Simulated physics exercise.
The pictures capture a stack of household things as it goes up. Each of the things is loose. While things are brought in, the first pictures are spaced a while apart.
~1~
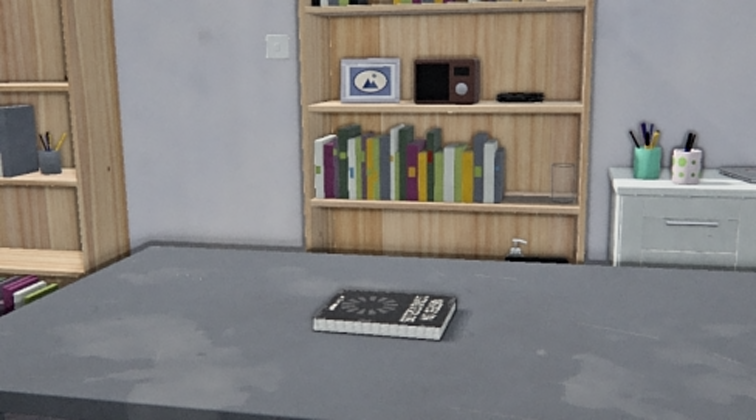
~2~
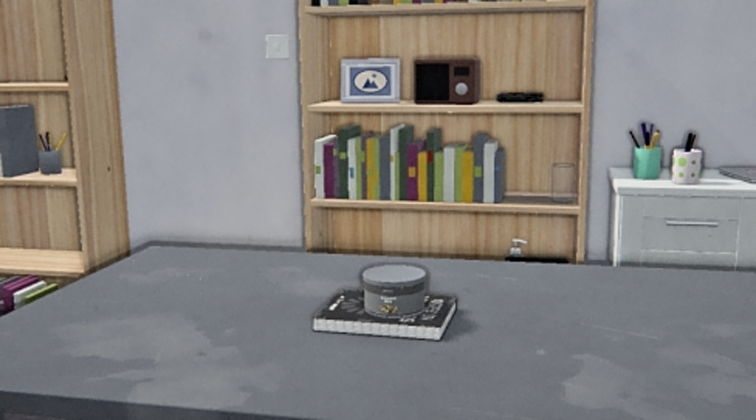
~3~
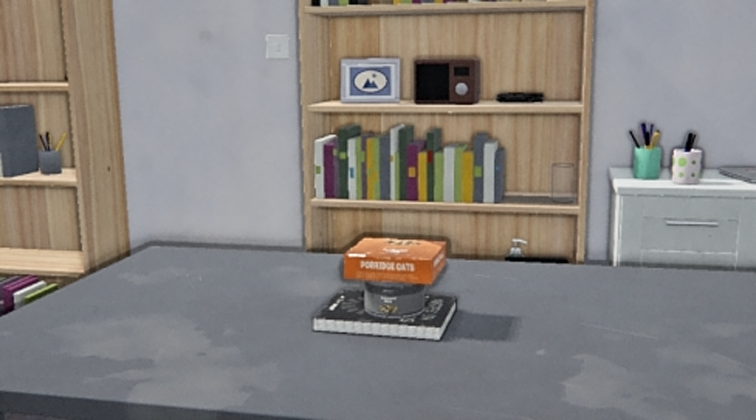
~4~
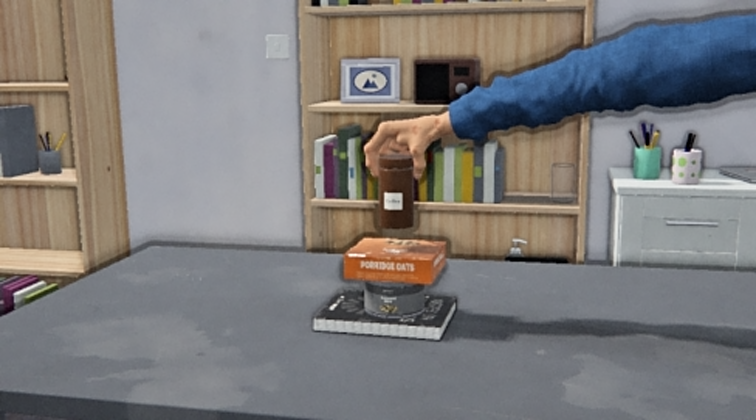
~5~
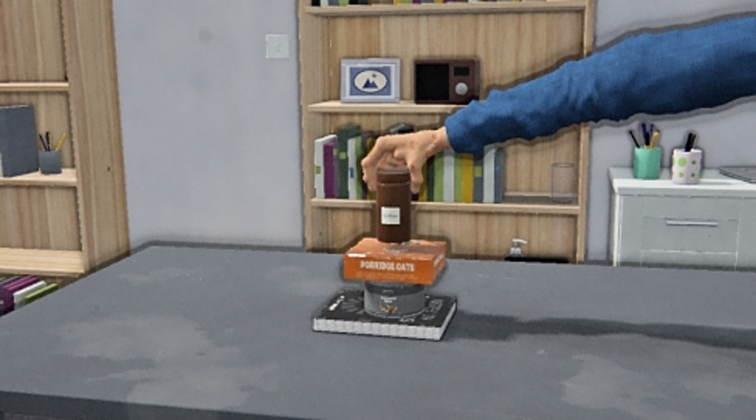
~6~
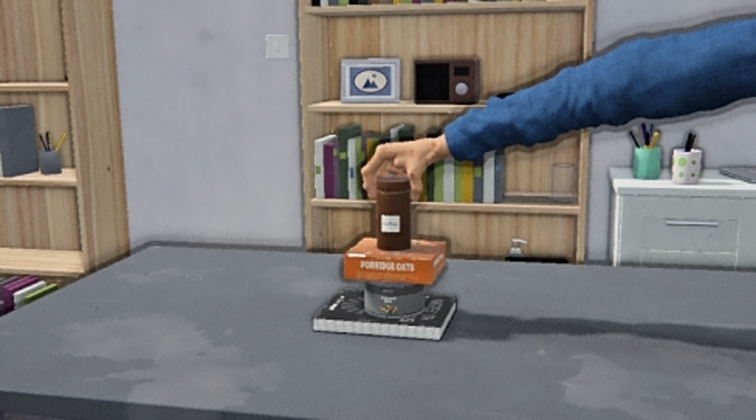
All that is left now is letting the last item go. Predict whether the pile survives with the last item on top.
It survives.
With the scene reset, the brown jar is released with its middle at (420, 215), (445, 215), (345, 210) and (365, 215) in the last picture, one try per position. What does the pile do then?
Case one: Stable. Case two: Falls over. Case three: Falls over. Case four: Stable.
Then, 0.20 s later than the last frame, all is still.
Then, 0.40 s later than the last frame, brown jar resting near (394, 215).
When it is over, all 4 as before. End places, in pixels of the last picture, brown jar near (394, 214). The pile stays up.
